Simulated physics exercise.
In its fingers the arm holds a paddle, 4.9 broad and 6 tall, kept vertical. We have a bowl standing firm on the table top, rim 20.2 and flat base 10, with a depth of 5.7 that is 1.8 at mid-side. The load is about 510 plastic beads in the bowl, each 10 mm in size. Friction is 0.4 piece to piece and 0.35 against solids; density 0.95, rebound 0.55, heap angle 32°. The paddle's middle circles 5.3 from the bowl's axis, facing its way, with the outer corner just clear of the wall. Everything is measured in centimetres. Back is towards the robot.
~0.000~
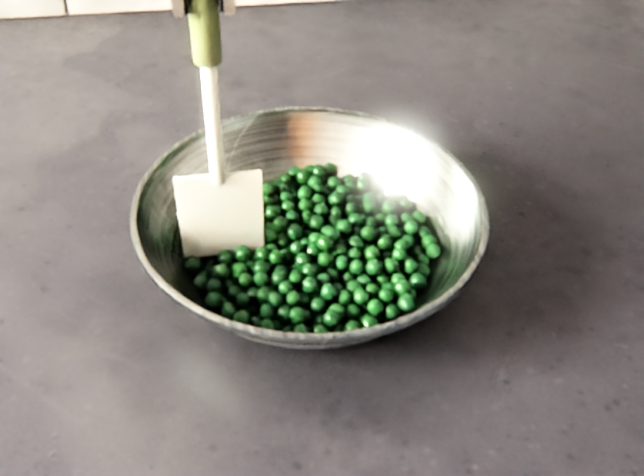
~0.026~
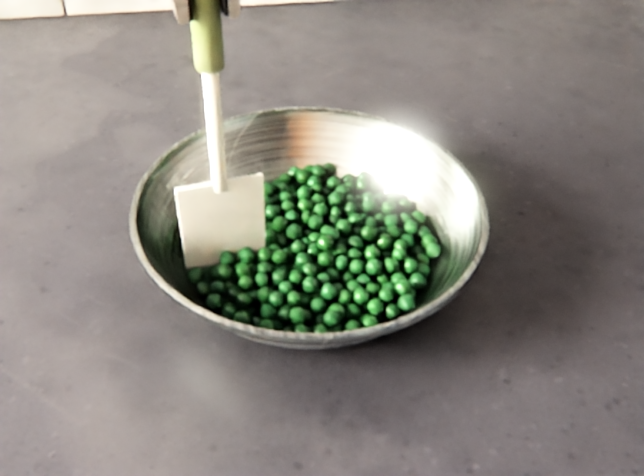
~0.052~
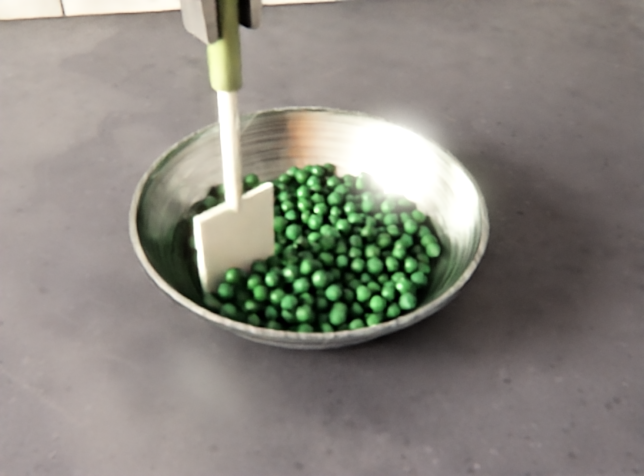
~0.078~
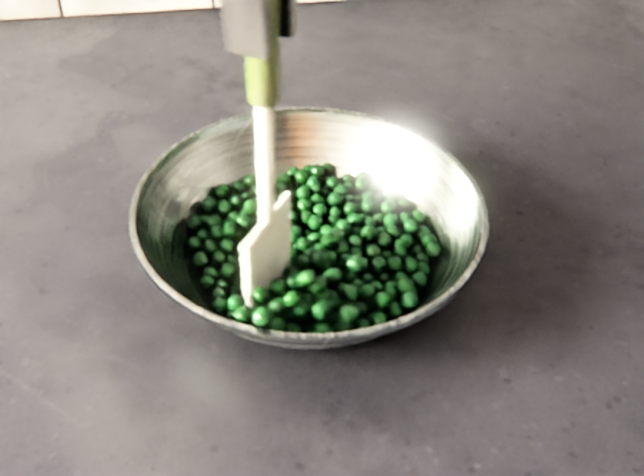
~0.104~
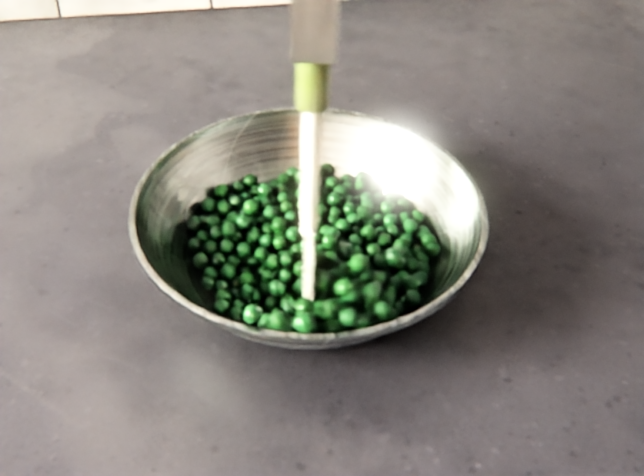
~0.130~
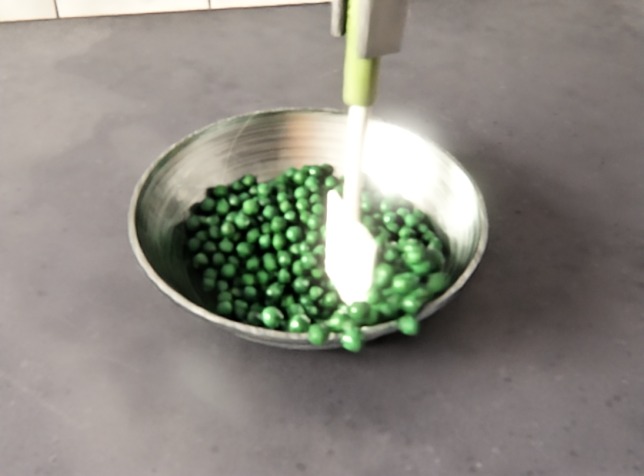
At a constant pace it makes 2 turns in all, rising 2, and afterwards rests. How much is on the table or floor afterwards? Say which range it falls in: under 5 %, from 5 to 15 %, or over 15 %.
It falls over 15 %.
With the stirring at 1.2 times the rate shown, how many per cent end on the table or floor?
Roughly 25 per cent.
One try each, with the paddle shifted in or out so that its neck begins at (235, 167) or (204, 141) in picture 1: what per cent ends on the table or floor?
30 and 5 per cent.
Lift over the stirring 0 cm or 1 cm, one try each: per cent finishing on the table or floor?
About 45 per cent on the first try and 30 per cent on the second.
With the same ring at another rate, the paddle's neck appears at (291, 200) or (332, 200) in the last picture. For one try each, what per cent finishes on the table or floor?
Some 10 and 20 per cent.
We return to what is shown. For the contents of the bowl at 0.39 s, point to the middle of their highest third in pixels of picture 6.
Centre of upper third: Approx. (267, 229) px.
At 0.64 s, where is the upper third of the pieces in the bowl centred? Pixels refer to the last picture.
About (311, 240).
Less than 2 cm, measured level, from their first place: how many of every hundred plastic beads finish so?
Near 55 % of the pieces.
After 0.39 s, 342° round, highest piece 9 above the table; 414 in the bowl, 63 on the table or floor, 37 in flight or on the tool.
After 0.64 s, 222° round, highest piece 7 above the table; 396 in the bowl, 116 on the table or floor, 2 in flight or on the tool.
After 0.97 s, 0° round, highest piece 4 above the table; 396 in the bowl, 118 on the table or floor.
After 1.67 s, 0° round, highest piece 4 above the table; 396 in the bowl, 118 on the table or floor.
In the end, 396 in the bowl, 118 on the table or floor. That is 23 % on the table or floor.
